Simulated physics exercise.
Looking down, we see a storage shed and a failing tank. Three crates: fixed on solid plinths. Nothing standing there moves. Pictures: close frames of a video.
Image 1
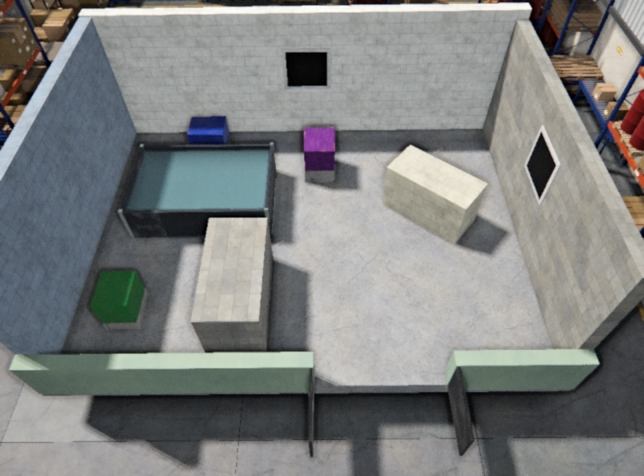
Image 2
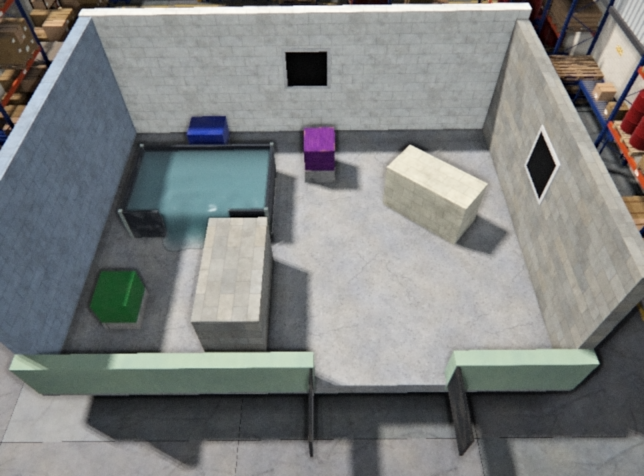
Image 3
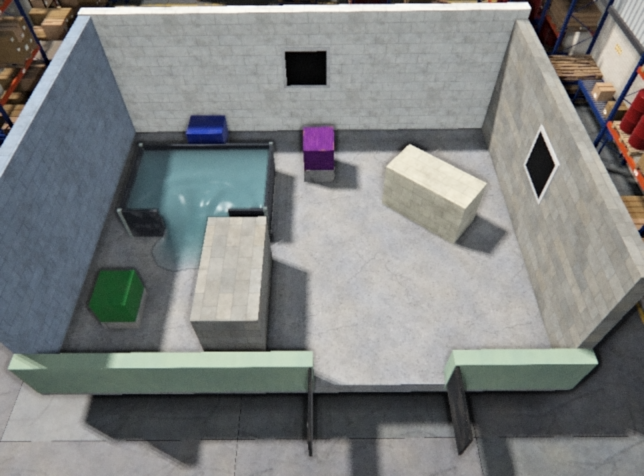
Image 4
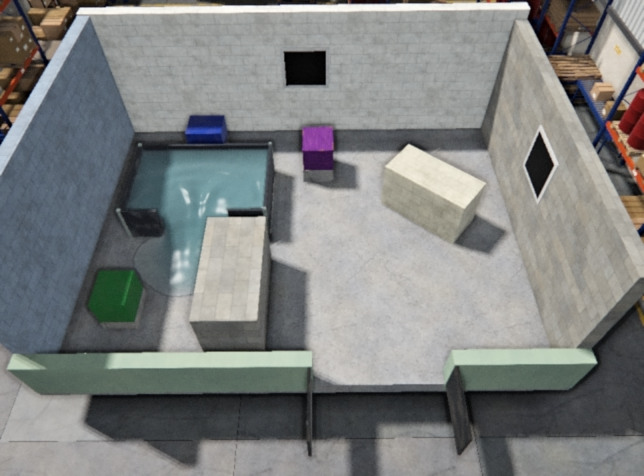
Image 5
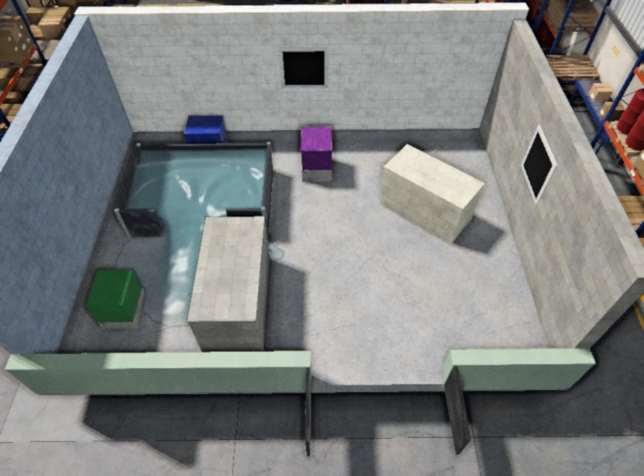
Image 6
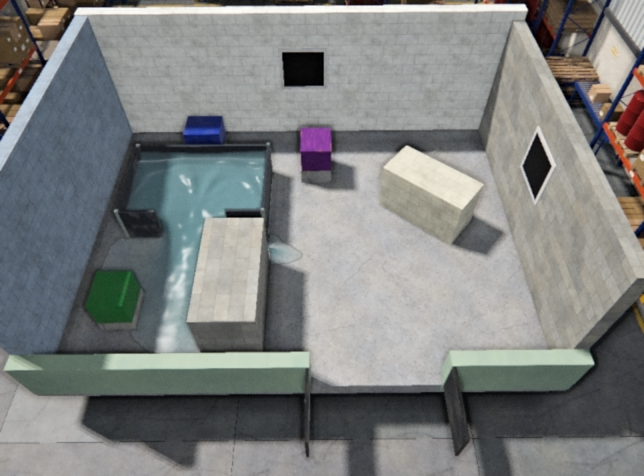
In a storage shed, water pours from an open tank and spreads across the grey floor.
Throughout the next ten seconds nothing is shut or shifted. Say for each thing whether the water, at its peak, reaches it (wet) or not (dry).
Green crate: Wet; purple crate: Dry; blue crate: Wet.
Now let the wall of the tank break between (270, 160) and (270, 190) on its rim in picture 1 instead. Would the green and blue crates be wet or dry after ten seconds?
Taking them in turn, the green crate is missed and the blue crate is overtopped.
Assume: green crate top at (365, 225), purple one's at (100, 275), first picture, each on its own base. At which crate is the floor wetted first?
Purple one.
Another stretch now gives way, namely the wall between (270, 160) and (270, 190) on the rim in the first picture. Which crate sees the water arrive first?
The purple one, by my reading.
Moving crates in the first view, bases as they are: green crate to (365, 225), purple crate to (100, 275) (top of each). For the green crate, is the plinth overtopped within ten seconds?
The green crate simply stays high and dry.
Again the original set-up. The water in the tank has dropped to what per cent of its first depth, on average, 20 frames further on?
Close to 40 %.
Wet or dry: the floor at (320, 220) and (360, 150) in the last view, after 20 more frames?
Swamped; unflooded.
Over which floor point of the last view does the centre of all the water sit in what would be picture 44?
I'd mark it close to (217, 246).
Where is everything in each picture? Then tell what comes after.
The first frame shows still water in the open tank at (201, 179).
In the second frame, the front is at a hidden place, out from the gap at (199, 226).
In the third frame, water pours out at (199, 227) and has run to a hidden place.
In the fourth frame, water pours out at (198, 228) and has run to (176, 293).
In the fifth frame, water pours out at (197, 227) and has run to (175, 322).
In the sixth frame, water pours out at (196, 228) and has run to a hidden place.
A moment on, water covers 20 % of the floor; the green crate water round its plinth, the purple crate not reached, the blue crate not reached.
Next, water covers 30 % of the floor; the green crate water round its plinth, the purple crate not reached, the blue crate not reached.
Then, water covers 55 % of the floor; the green crate water round its plinth, the purple crate water round its plinth, the blue crate not reached.
Later, water covers 70 % of the floor; the green crate water round its plinth, the purple crate water round its plinth, the blue crate water round its plinth.
In the end, water covers 95 % of the floor; the green crate was topped, the purple crate stayed above the water, the blue crate was topped.
